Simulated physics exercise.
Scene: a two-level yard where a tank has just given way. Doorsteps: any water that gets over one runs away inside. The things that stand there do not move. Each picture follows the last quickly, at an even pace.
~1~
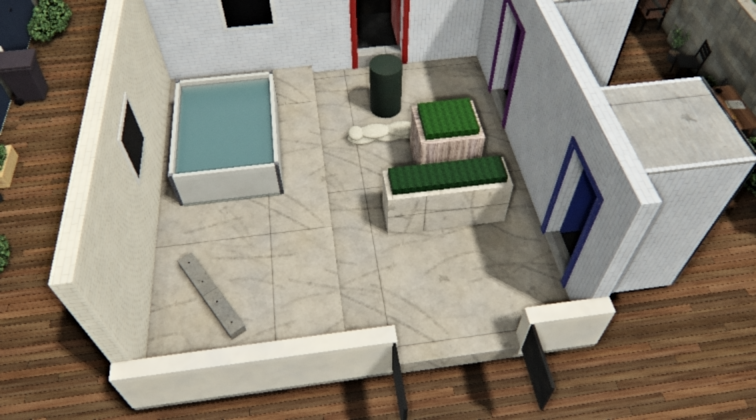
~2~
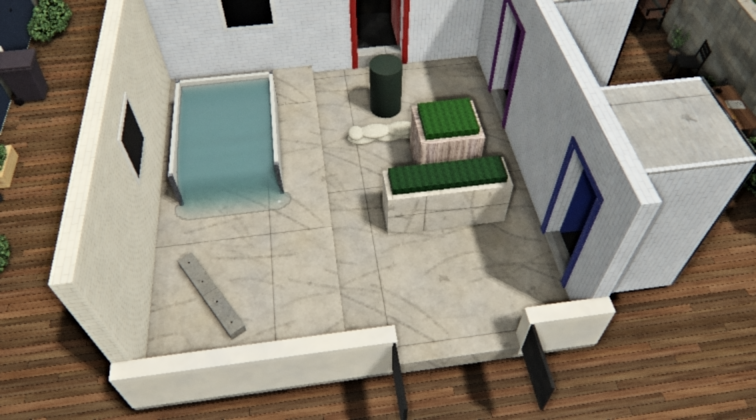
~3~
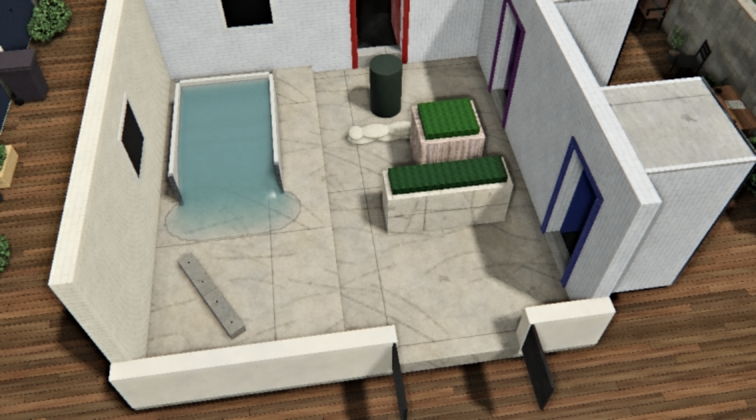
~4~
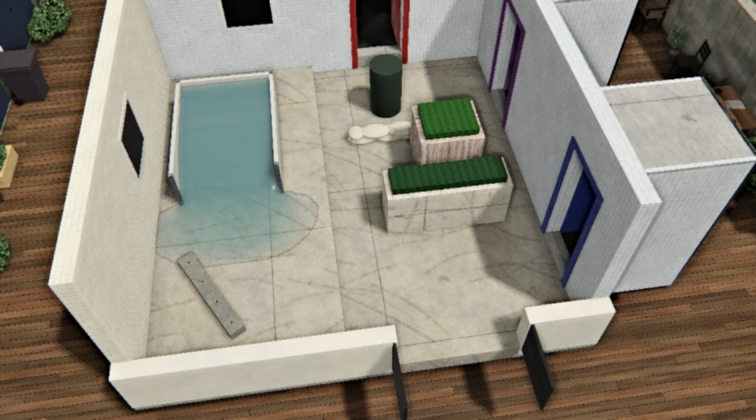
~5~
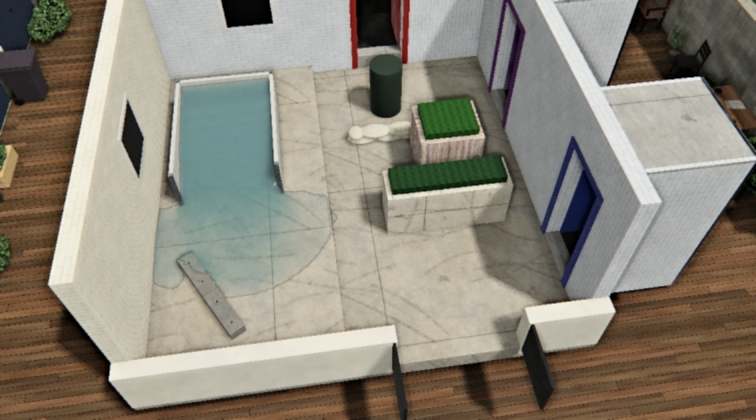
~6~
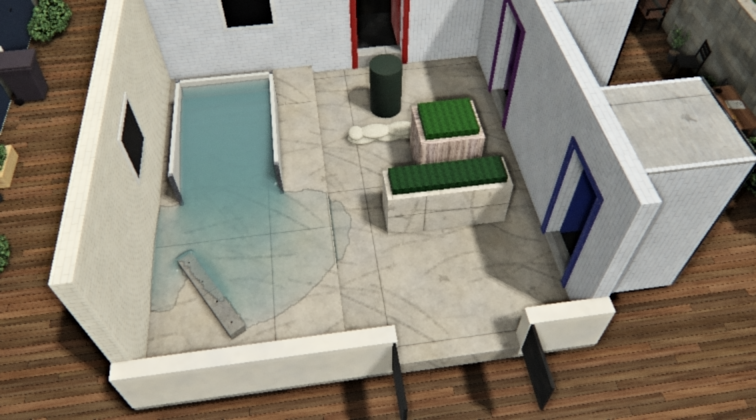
The clip opens on a pale-walled yard with a full, still tank of blue water at the left, near green-topped blocks and a dark cylinder. The tank's near side gives way and water pours onto the stone floor, then spreads forward and to the right, reaching and surrounding part of a grey plank.
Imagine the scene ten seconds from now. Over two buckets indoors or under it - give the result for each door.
The purple door comes in under. The blue door comes in over. The red door comes in under.
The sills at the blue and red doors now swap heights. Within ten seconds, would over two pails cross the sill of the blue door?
After the swap, the blue door falls short.
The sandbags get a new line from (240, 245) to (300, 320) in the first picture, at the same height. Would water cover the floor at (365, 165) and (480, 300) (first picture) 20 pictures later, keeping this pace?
The first point ends up still bare and the second inundated.
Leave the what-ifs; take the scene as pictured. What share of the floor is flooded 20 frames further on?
Share estimate: About 50 per cent.
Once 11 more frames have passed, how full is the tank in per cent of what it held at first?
Somewhere near 36 %, give or take.
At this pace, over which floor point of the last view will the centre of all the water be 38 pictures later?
My pick is pixel (327, 235).
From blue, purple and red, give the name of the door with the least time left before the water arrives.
That's the blue-painted one.
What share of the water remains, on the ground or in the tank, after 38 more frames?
Estimate: 86 %.
A moment on, water covers 30 % of the floor; the purple door not reached, the blue door not reached, the red door not reached.
Next, water covers 35 % of the floor; the purple door not reached, the blue door not reached, the red door not reached.
Then, water covers 50 % of the floor; the purple door not reached, the blue door under two buckets in, the red door not reached.
Later, water covers 65 % of the floor; the purple door wet at the sill, nothing in, the blue door far over two buckets in, the red door not reached.
In the end, water covers 90 % of the floor; the purple door wet at the sill, nothing in, the blue door far over two buckets in, the red door wet at the sill, nothing in.
